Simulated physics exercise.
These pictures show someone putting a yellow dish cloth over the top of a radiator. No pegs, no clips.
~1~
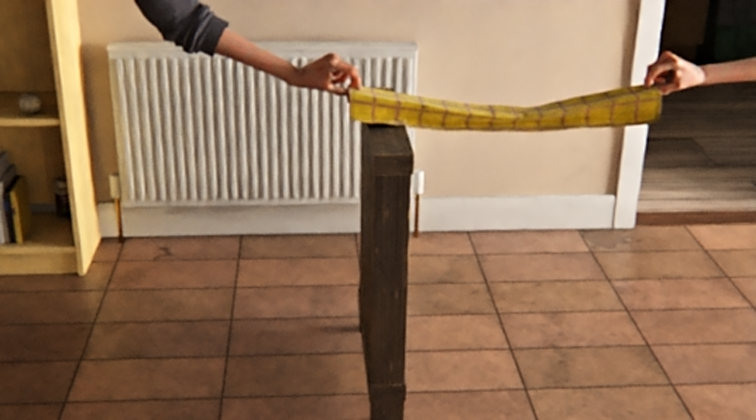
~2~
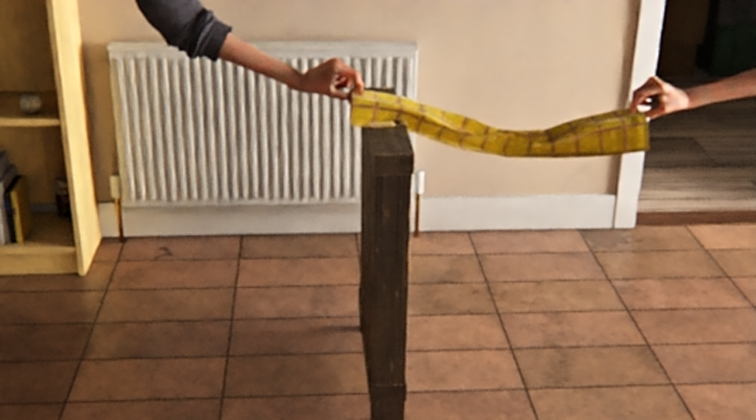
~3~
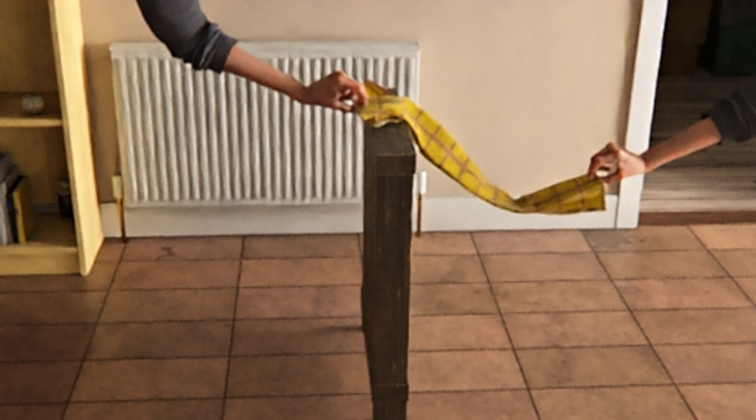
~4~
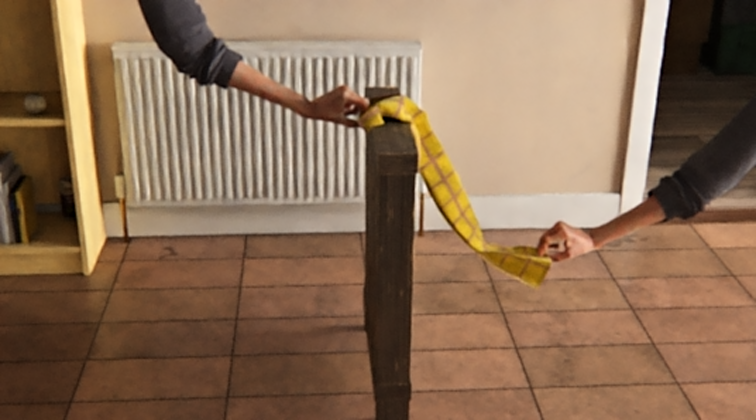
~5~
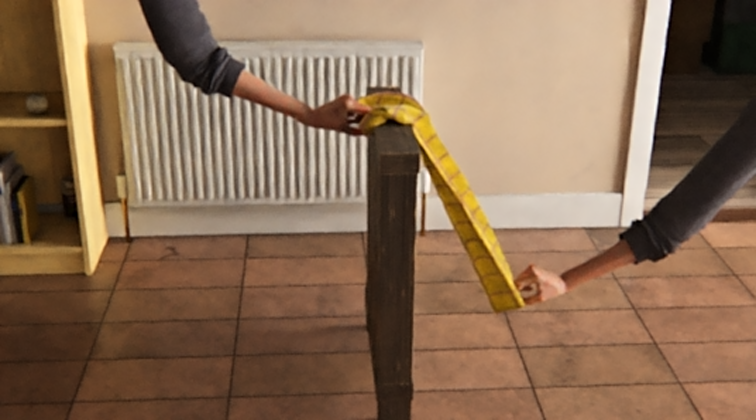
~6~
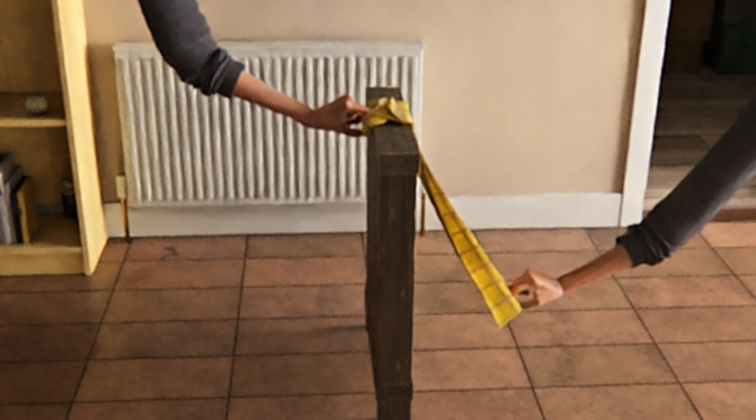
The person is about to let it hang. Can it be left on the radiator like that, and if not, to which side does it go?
Outcome: The yellow dish cloth goes down on the right side.
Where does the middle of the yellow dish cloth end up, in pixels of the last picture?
It ends at (453, 375).
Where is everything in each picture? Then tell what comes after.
In the first frame, left end (357, 121); right end (656, 121); top of the radiator (394, 159).
In the second frame, left end (359, 127); right end (645, 151).
In the third frame, left end (377, 121); right end (601, 212); top of the radiator (396, 158).
In the fourth frame, left end (361, 118); right end (535, 289).
In the fifth frame, left end (361, 122); right end (494, 312).
In the sixth frame, left end (363, 117); right end (499, 327); far more of it on the right.
Then, 0.34 s past the final frame, dish cloth clear of the top and falling near (449, 292).
Then, 0.64 s past the final frame, dish cloth in a heap on the floor near (453, 374).
When it is over, dish cloth in a heap on the floor near (453, 375). The yellow dish cloth is pulled rightwards.
